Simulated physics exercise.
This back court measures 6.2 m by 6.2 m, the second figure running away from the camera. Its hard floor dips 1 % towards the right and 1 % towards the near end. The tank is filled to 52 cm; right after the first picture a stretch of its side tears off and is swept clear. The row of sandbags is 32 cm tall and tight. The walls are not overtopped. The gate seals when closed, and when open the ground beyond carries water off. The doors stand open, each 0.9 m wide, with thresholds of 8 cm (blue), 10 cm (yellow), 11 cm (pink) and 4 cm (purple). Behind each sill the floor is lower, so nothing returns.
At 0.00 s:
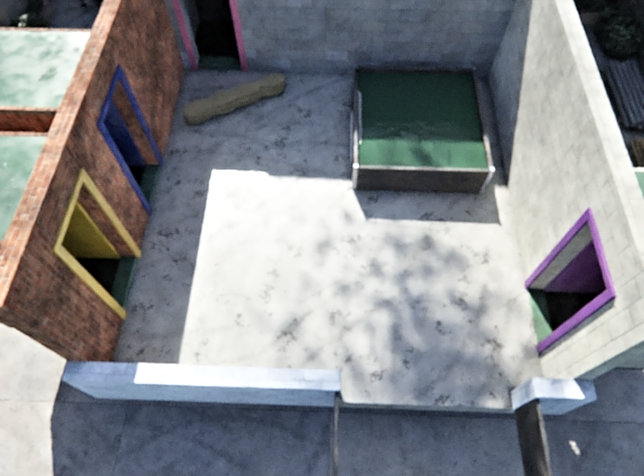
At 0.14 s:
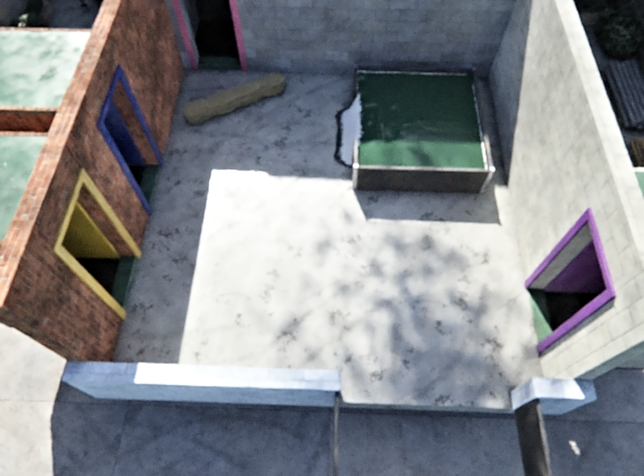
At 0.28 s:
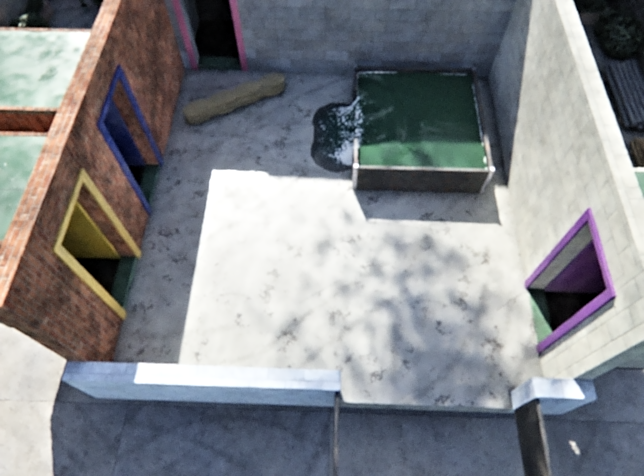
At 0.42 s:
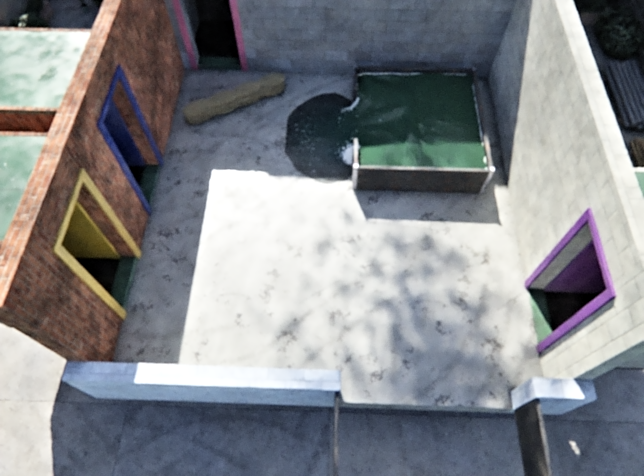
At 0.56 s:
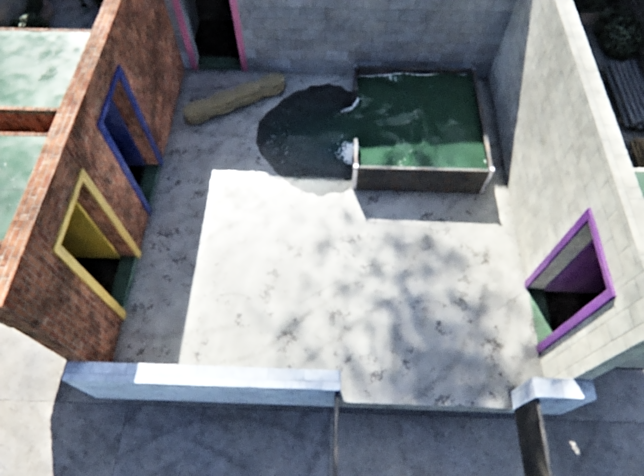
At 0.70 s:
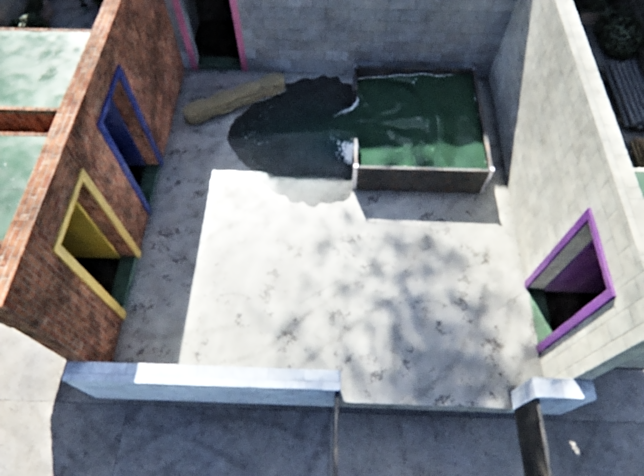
Green water pours from the tank's open left side and spreads leftward across the pale floor.
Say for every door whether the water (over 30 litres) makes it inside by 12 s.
The water let in: At the blue door it goes over the limit; at the yellow door it stays under the limit; at the pink door it keeps below the limit; at the purple door it passes the limit.
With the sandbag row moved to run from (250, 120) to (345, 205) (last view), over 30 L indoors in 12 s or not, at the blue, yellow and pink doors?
Then: Blue below, yellow below, pink past it.
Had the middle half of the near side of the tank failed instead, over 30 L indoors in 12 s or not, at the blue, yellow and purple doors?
Then: Blue below, yellow below, purple past it.
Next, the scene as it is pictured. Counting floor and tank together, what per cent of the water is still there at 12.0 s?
Roughly 84 in a hundred.
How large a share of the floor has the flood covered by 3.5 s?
About 45 per cent.
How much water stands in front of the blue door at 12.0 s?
Some 4.5 cm.
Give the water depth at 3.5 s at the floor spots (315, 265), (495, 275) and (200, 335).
In that order: 0, 0 and 3 cm.
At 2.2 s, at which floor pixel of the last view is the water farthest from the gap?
At about (138, 261).
After 1.4 s water covers 25 % of the floor and is deepest (28 cm) near (344, 137); blue door not reached, yellow door not reached, pink door not reached, purple door not reached.
After 2.2 s water covers 35 % of the floor and is deepest (30 cm) near (175, 155); blue door 18 cm at the sill, 16 L in, yellow door not reached, pink door 1 cm at the sill, 0 L in, purple door not reached.
After 3.5 s water covers 45 % of the floor and is deepest (24 cm) near (110, 375); blue door 18 cm at the sill, 79 L in, yellow door 9 cm at the sill, 0 L in, pink door 9 cm at the sill, 0 L in, purple door not reached.
After 7.0 s water covers 80 % of the floor and is deepest (16 cm) near (110, 375); blue door 11 cm at the sill, 144 L in, yellow door 6 cm at the sill, 0 L in, pink door 10 cm at the sill, 2 L in, purple door 9 cm at the sill, 3 L in.
After 12.0 s water covers 95 % of the floor and is deepest (11 cm) near (488, 134); blue door 4 cm at the sill, 149 L in, yellow door 6 cm at the sill, 1 L in, pink door 4 cm at the sill, 2 L in, purple door 10 cm at the sill, 108 L in.
